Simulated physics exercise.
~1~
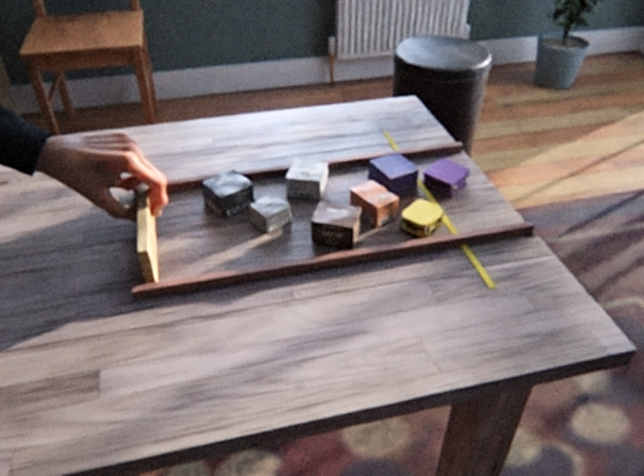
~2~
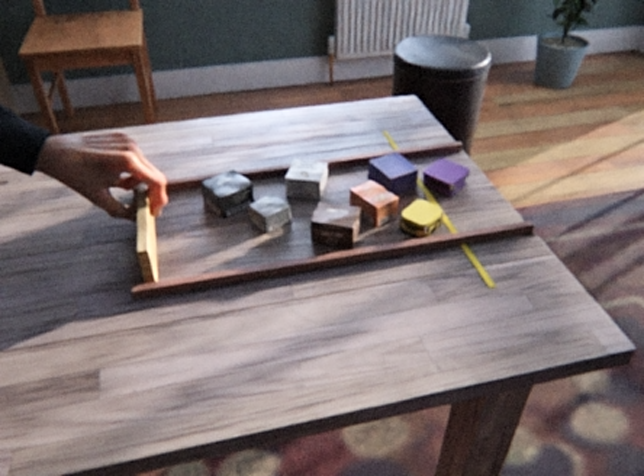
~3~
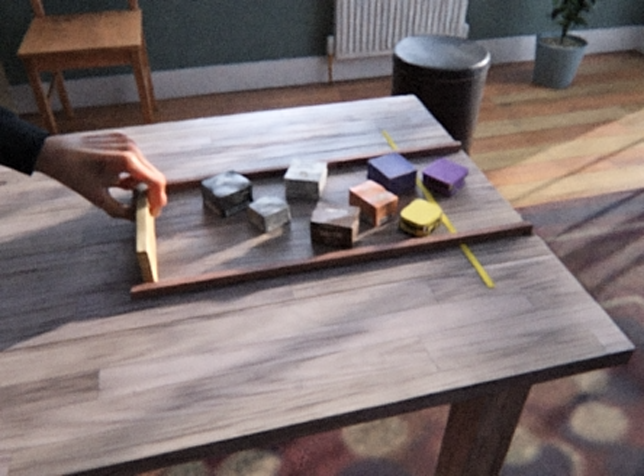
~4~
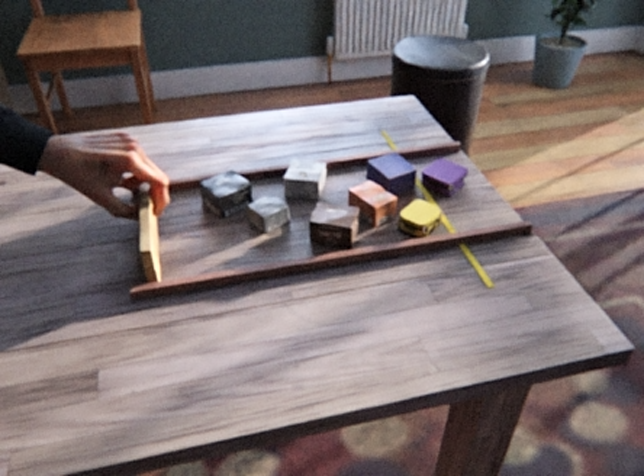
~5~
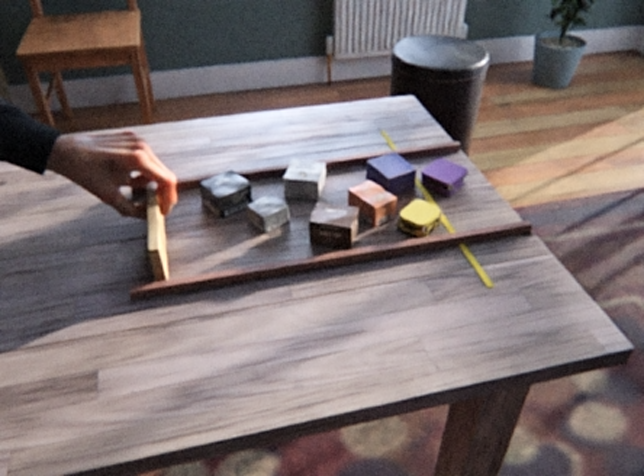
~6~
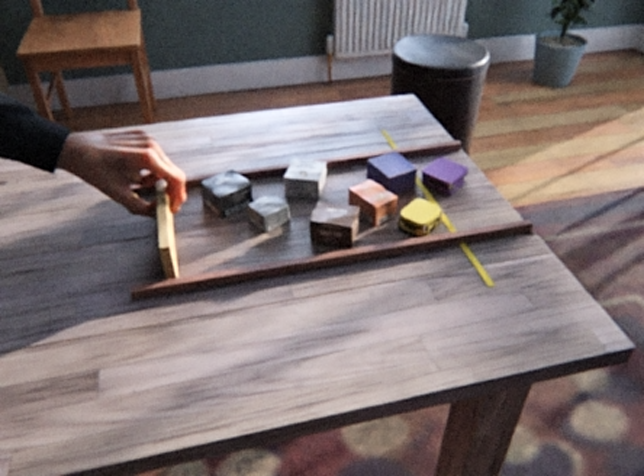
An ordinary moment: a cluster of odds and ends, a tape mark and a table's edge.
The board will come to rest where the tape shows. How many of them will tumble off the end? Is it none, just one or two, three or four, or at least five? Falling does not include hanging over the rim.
Tally: One to two.
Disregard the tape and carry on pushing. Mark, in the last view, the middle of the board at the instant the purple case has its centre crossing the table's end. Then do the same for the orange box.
(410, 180) and (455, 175), more or less.
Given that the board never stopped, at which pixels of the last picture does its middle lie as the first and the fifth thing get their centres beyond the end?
The first puts it near (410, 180), the next near (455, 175).
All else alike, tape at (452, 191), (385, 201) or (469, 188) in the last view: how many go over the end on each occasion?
It would be 4, 0 and 5.
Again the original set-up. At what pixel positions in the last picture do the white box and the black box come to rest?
White box: About (457, 151); black box: About (433, 165).
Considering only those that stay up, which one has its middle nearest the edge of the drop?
That's the white box.
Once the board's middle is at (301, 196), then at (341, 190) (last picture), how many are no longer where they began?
I make it 4 at the first spot and 7 at the other.
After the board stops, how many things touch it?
The number is 3.
Soon after, none off yet; purple case at rest near (444, 177); yellow case at rest near (420, 220); blue block at rest near (391, 173).
After that, none off yet; purple case moving near (449, 177); yellow case at rest near (420, 220); blue block displaced a little near (407, 172).
And then, none off yet; purple case displaced about its own width near (491, 183); yellow case displaced about its own width near (463, 214); blue block displaced well along near (457, 172).
In the end, the number that fall off is one or two; gone, blue block and purple case.
